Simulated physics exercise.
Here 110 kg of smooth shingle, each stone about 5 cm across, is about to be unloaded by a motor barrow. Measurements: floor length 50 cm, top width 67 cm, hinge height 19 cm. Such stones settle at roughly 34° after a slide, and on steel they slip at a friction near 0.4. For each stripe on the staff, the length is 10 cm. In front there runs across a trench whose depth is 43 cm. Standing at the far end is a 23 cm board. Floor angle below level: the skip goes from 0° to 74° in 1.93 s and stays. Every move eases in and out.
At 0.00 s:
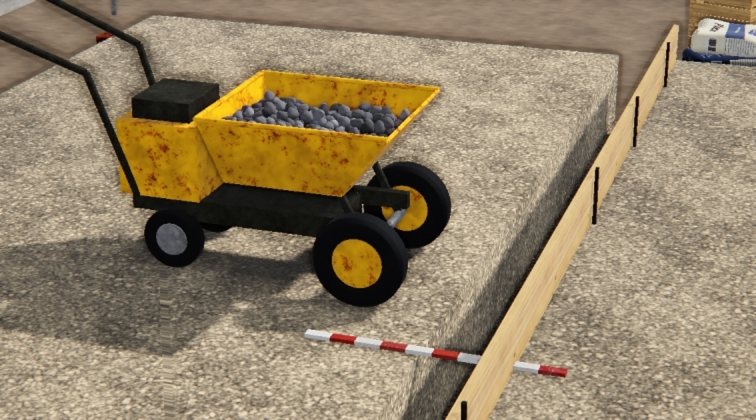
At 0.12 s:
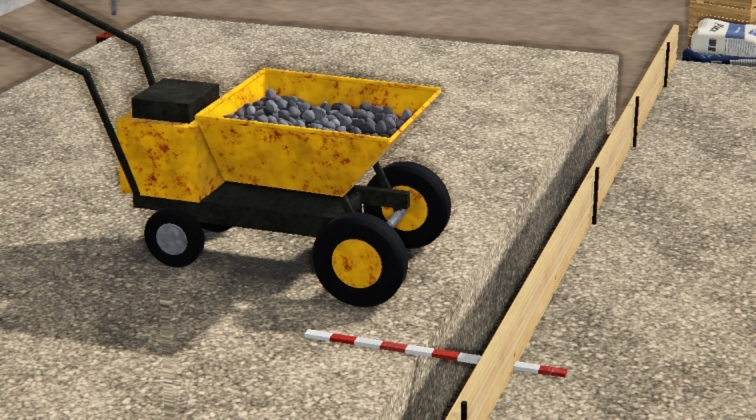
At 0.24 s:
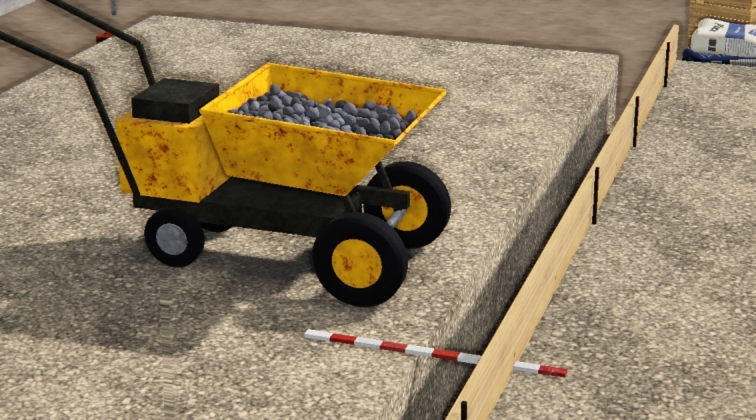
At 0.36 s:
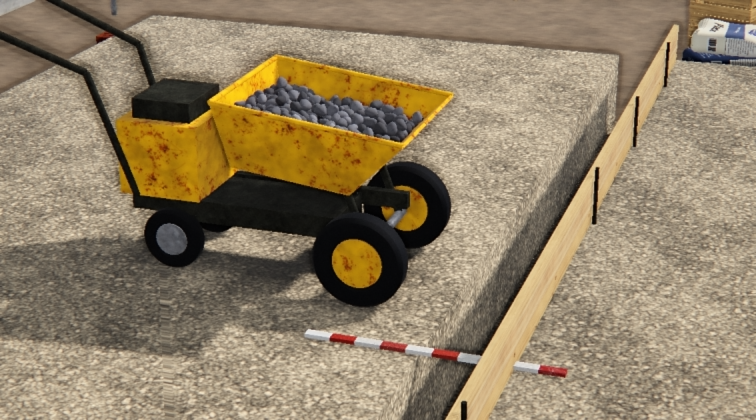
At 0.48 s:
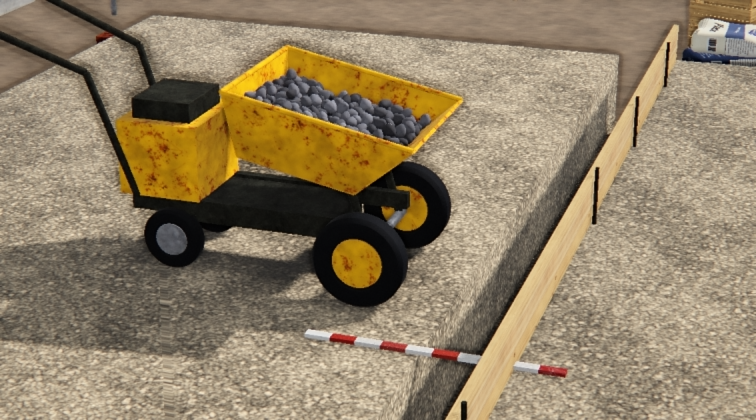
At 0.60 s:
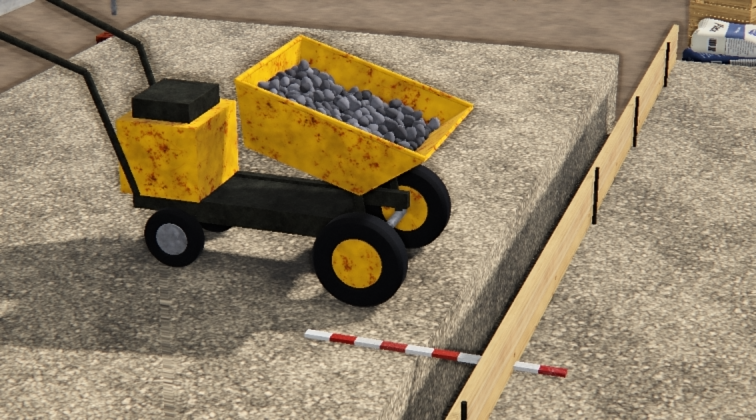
A rusty yellow motor barrow stood still on gritty ground beside a long board while its skip, loaded with smooth grey stones, slowly tilted, the back end rising and the front lip dipping to the right.
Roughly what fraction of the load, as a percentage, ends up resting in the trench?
Roughly 73 per cent of the load.
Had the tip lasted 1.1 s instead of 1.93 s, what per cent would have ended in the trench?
I'd put it at roughly 65 per cent.
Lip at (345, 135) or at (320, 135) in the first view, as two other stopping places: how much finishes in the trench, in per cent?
First spot about 100, second spot about 100 per cent.
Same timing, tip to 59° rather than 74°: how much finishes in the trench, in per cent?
Then close to 65 per cent.
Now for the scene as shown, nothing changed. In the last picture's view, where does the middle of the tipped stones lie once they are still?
Their middle is at about (522, 366).
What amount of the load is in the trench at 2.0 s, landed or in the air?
Something like 40 in a hundred.
After 1.5 s the floor is at 63°; 98 % in the skip, 2 % in the trench; the foremost stones are at (522, 246).
After 2.0 s the floor is at 74°; 36 % in the skip, 41 % in the trench, 23 % past the trench; the foremost stones are at (686, 314).
After 2.4 s the floor is at 74°; 10 % in the skip, 63 % in the trench, 27 % past the trench; the foremost stones are past the picture's edge.
After 4.3 s the floor is at 74°; 0 % in the skip, 73 % in the trench, 27 % past the trench; the foremost stones are past the picture's edge.
